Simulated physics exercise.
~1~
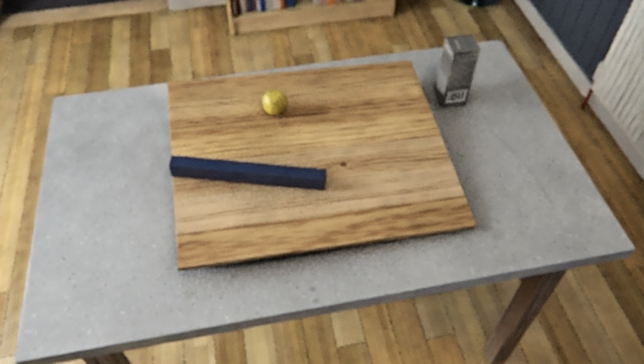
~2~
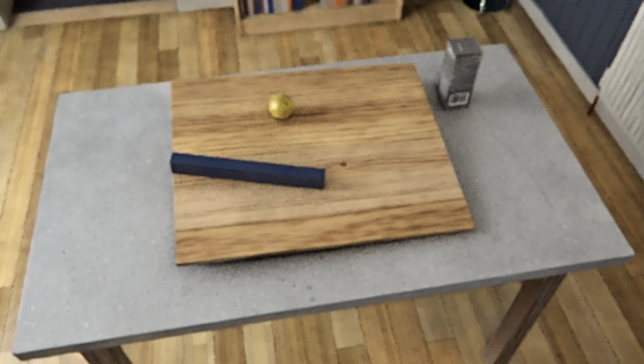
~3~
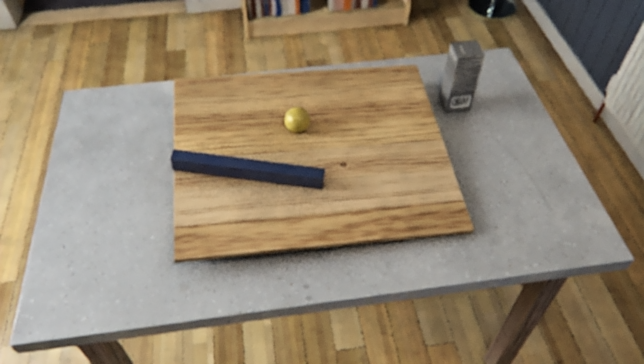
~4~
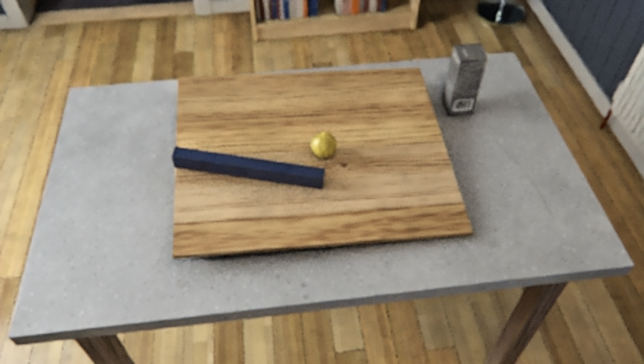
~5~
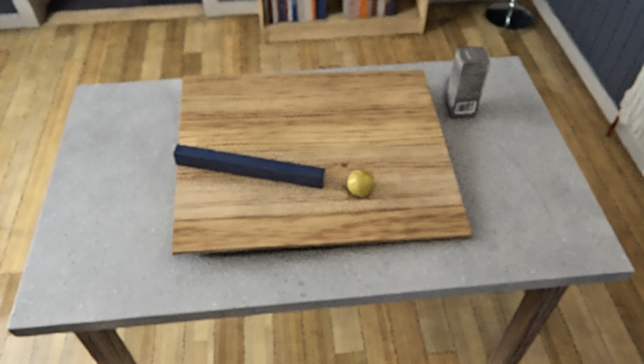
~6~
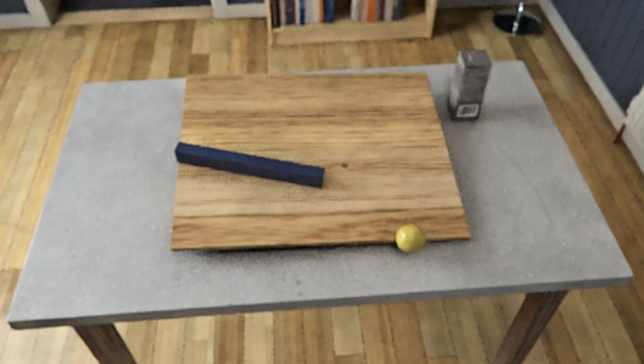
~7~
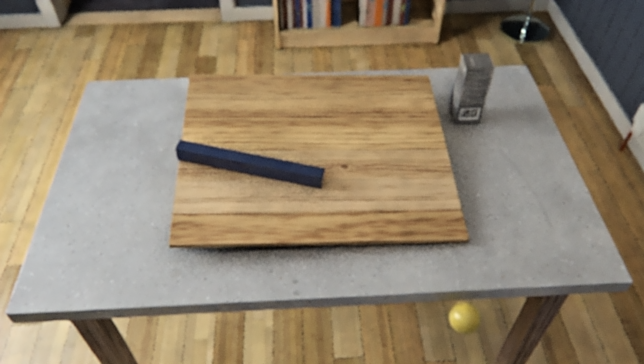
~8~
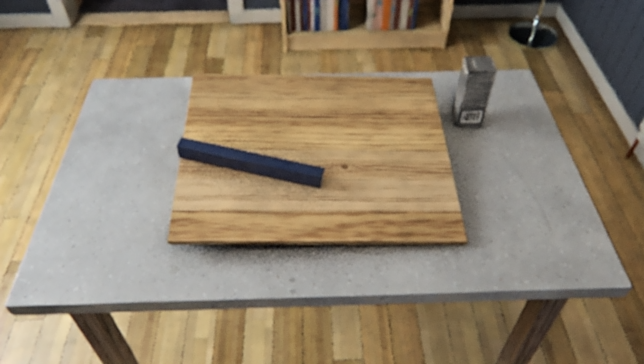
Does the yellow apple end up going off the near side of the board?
Yes, the yellow apple rolls toward the viewer and to the right, goes over the near edge of the board and drops out of view.
